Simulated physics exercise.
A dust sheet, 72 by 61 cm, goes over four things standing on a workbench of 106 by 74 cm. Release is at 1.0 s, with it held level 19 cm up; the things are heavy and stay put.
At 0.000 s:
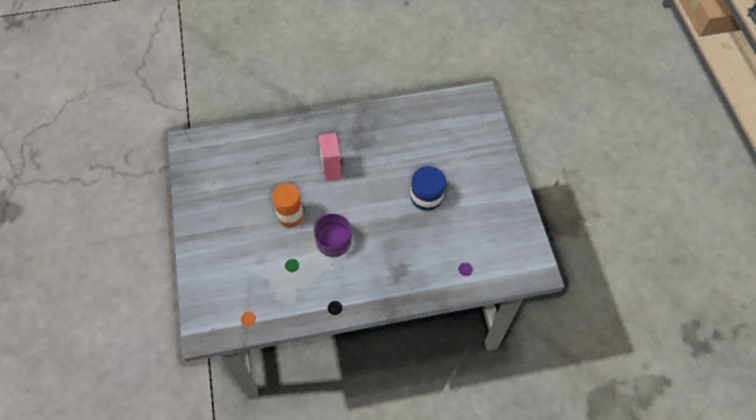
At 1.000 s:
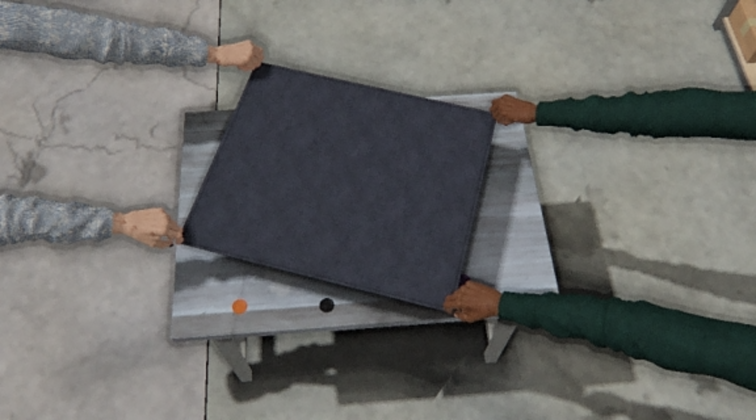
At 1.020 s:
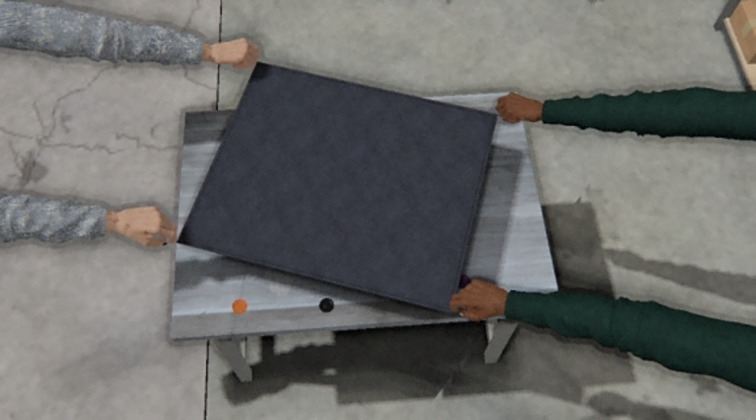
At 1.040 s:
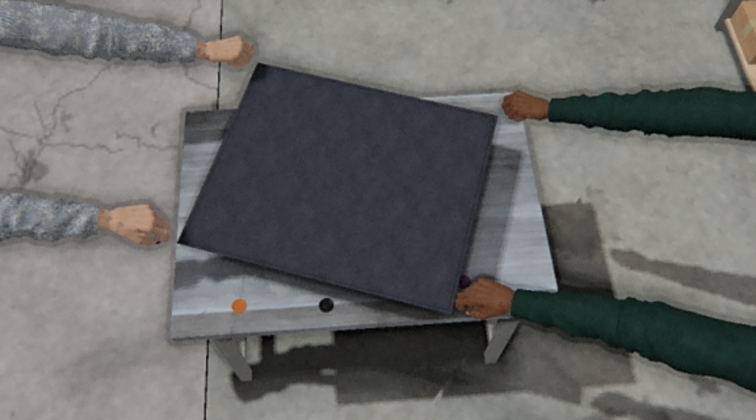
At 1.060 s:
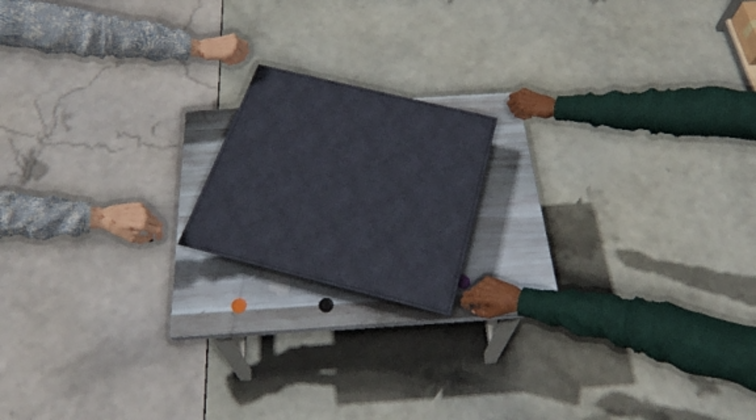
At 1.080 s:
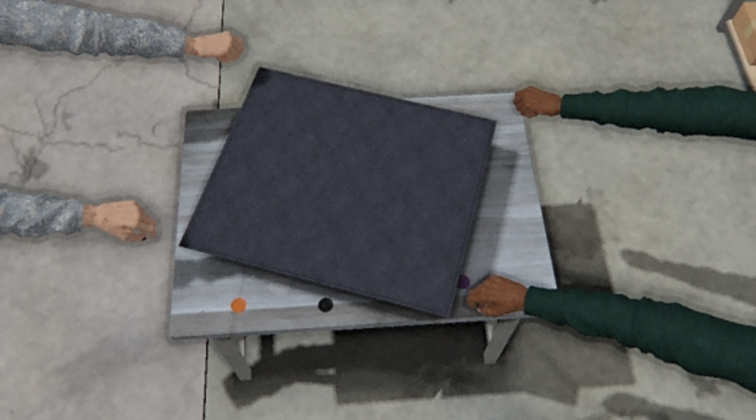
On a grey workbench stand an orange tin, a blue tin, a purple cup and a pink carton; two pairs of hands hold a dark sheet flat above them, then draw back from its corners as it lowers slightly.
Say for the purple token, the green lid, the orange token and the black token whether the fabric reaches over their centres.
As I see it, the purple token will remain visible; the green lid will get draped; the orange token will remain visible; the black token will remain visible.
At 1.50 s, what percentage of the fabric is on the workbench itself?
30 %.
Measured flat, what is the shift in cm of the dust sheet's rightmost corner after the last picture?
That corner moves about 6 cm, measured flat, before it rests.
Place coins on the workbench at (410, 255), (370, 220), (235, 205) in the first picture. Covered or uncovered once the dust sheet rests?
First spot is overlaid, second is overlaid, third stays visible.
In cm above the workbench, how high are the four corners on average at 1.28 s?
Roughly 1 centimetres.
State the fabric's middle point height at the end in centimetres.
The centre point rests around 9 cm up.
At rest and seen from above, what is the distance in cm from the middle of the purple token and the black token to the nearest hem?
First: Approx. 3 cm; second: Approx. 3 cm.
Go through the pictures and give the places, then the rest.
In the first frame, purple token (466, 269); green lid (292, 265); orange token (248, 319); black token (335, 308); orange tin (286, 195), 13 cm tall; blue tin (429, 180), 10 cm tall; purple cup (333, 230), 7 cm tall; pink carton (329, 145), 13 cm tall.
In the second frame, dust sheet corners (176, 243) (257, 62) (498, 114) (452, 313); highest point 19 cm, lowest 19 cm.
In the third frame, dust sheet corners (177, 243) (257, 62); highest point 19 cm, lowest 19 cm.
In the fourth frame, dust sheet corners (177, 243) (258, 63); highest point 18 cm, lowest 18 cm.
In the fifth frame, dust sheet corners (178, 244) (259, 65); highest point 17 cm, lowest 17 cm.
In the sixth frame, dust sheet corners (179, 246) (260, 67) (497, 121) (449, 318); highest point 16 cm, lowest 16 cm.
After 1.3 s, 30 % of it is down, spanning 81 by 72 cm, above green lid.
After 1.5 s, 30 % of it is down, spanning 81 by 72 cm, above green lid.
After 1.7 s, 30 % of it is down, spanning 80 by 72 cm, above green lid.
After 1.9 s, 30 % of it is down, spanning 80 by 72 cm, above green lid.
After 2.7 s, 30 % of it is down, spanning 80 by 72 cm, above green lid.
